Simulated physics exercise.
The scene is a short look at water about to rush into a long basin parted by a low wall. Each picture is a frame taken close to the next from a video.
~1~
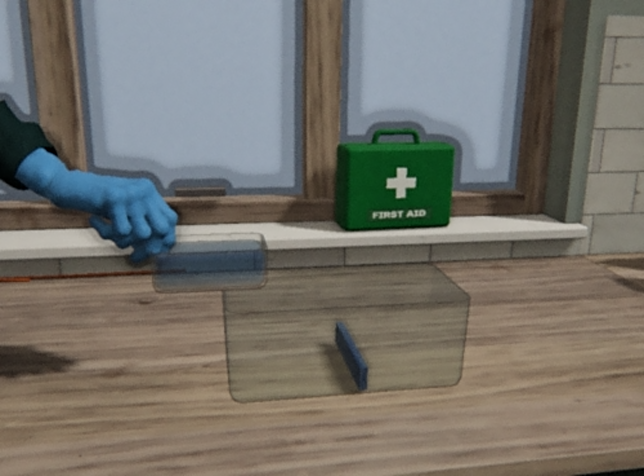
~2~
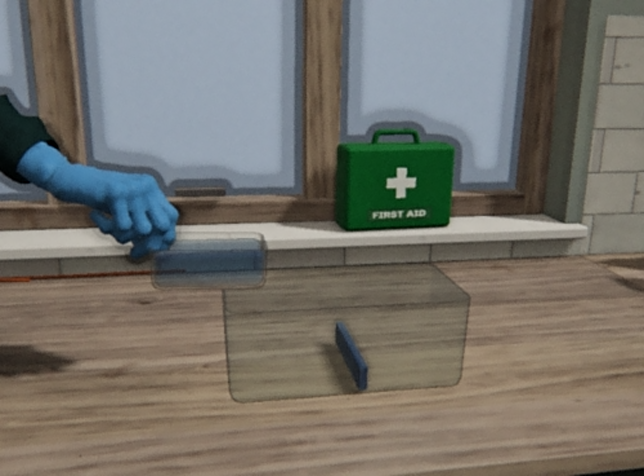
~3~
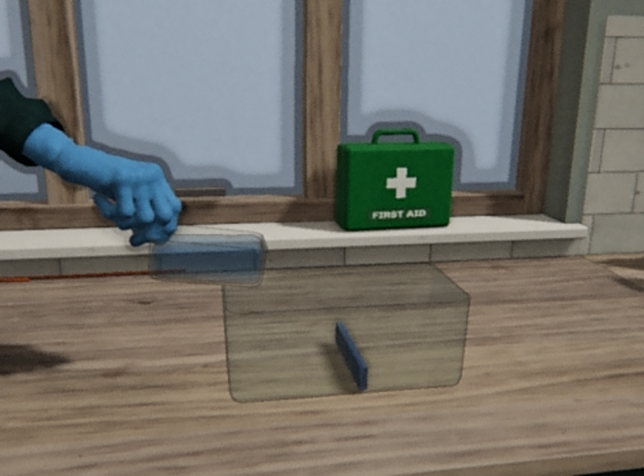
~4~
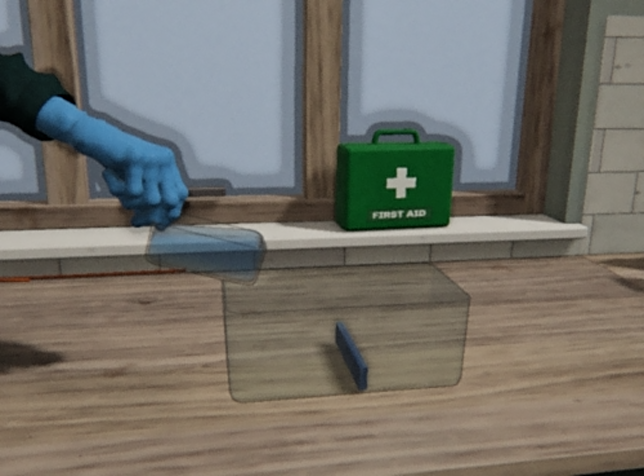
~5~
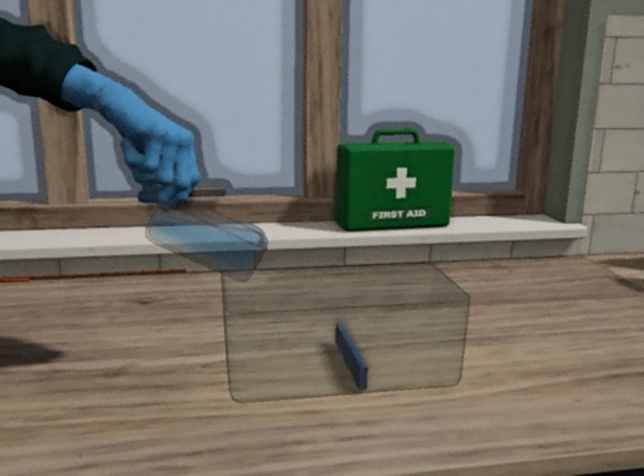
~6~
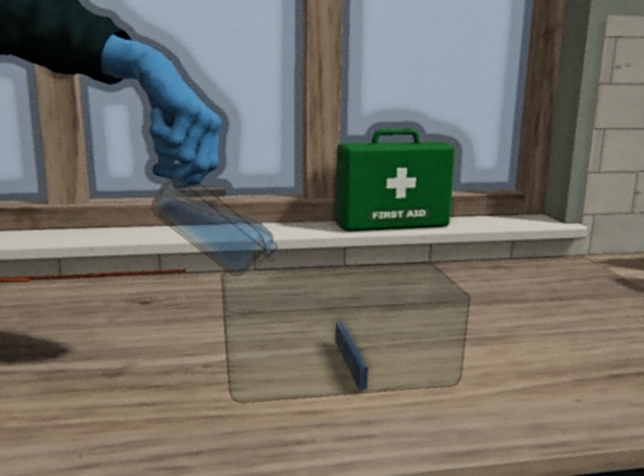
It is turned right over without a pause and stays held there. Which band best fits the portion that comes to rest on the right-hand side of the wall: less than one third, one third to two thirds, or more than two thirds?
It is less than one third.
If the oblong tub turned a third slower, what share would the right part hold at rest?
Near 40 %.
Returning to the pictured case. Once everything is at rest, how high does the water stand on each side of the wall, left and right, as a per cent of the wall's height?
It settles around 40 on the left side and around 10 on the right side.
A moment on, the oblong tub is tipped right over and 11 per cent is still to pour, 37 is left of the wall and 0 right of it.
Next, the oblong tub is tipped right over and 0 per cent is still to pour, 77 is left of the wall and 20 right of it.
Then the oblong tub is tipped right over and 0 per cent is still to pour, 71 is left of the wall and 18 right of it.
Later the oblong tub is tipped right over and 0 per cent is still to pour, 74 is left of the wall and 20 right of it.
At rest 75 per cent lies left of the wall, 20 right of it and 6 outside.
